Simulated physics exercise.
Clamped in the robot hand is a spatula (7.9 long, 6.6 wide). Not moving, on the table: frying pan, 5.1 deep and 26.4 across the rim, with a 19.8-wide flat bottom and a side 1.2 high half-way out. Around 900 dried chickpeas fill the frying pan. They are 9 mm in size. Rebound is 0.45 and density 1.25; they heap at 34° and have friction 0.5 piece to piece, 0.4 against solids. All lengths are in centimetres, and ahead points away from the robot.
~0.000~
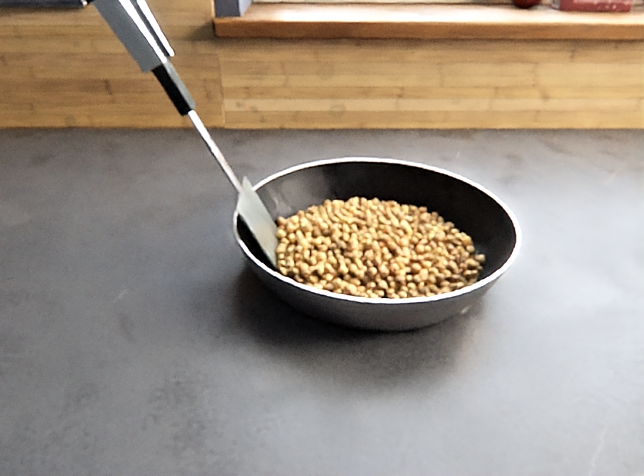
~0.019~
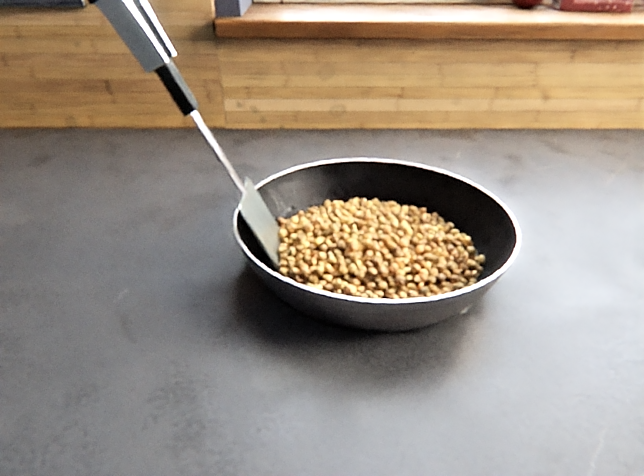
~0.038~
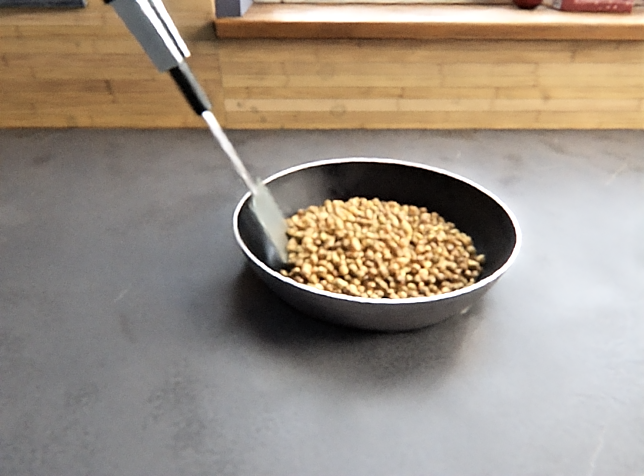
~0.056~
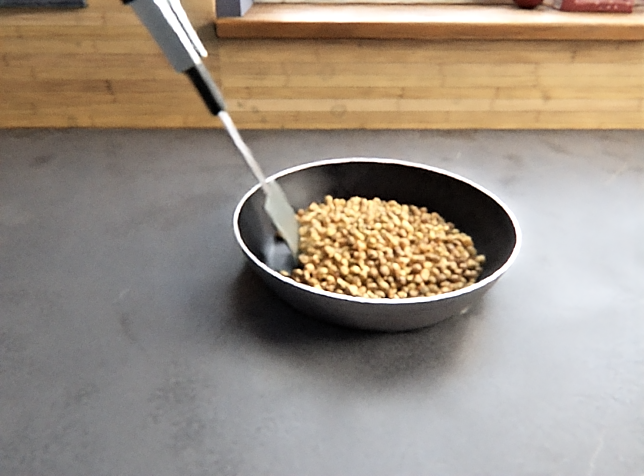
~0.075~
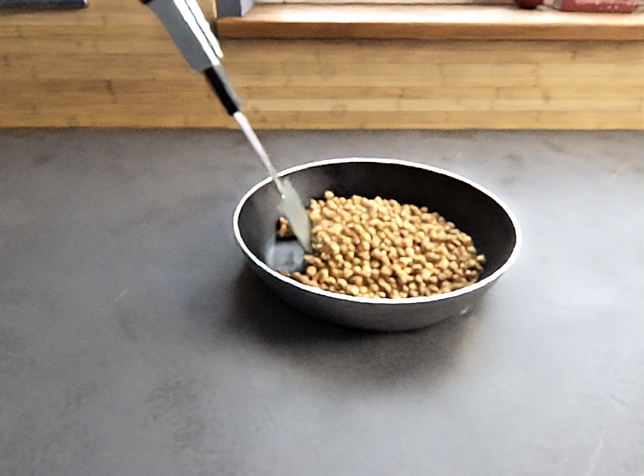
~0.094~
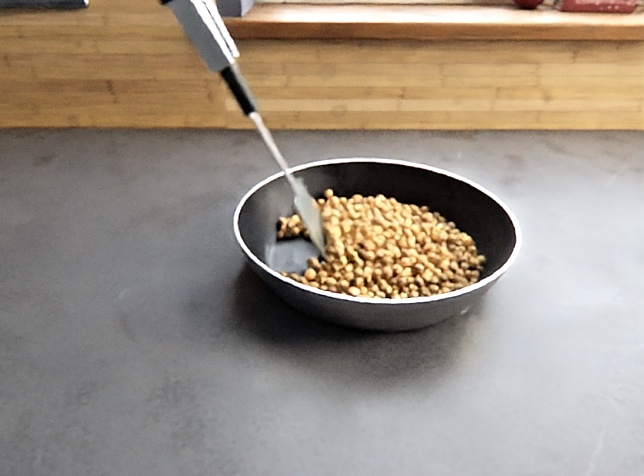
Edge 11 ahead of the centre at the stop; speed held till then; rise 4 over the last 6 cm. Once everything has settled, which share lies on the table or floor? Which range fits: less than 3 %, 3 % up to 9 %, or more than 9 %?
The range that fits is more than 9 %.
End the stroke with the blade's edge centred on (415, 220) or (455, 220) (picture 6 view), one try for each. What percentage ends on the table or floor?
About 0 and 0 per cent.
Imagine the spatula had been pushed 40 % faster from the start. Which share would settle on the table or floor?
About 15 per cent.
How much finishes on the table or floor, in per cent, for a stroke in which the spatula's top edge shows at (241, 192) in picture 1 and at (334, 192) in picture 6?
About 15 per cent.
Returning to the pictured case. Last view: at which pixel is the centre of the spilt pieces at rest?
I'd point to somewhere close to (638, 251).
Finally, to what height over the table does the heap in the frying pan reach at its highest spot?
Near 4.5 centimetres high.
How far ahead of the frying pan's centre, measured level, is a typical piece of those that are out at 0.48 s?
I reckon roughly 22 centimetres.
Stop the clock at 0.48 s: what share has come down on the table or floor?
About 5 per cent.
By 0.17 s, sloping 64°, highest piece 5 above the table; 900 in the frying pan.
By 0.25 s, sloping 64°, highest piece 5 above the table; 900 in the frying pan.
By 0.48 s, sloping 64°, highest piece 15 above the table; 786 in the frying pan, 62 on the table or floor, 52 on the blade or in flight.
By 1.53 s, sloping 64°, highest piece 4 above the table; 786 in the frying pan, 114 on the table or floor.
Final count, 786 in the frying pan, 114 on the table or floor. That is 13 % on the table or floor.
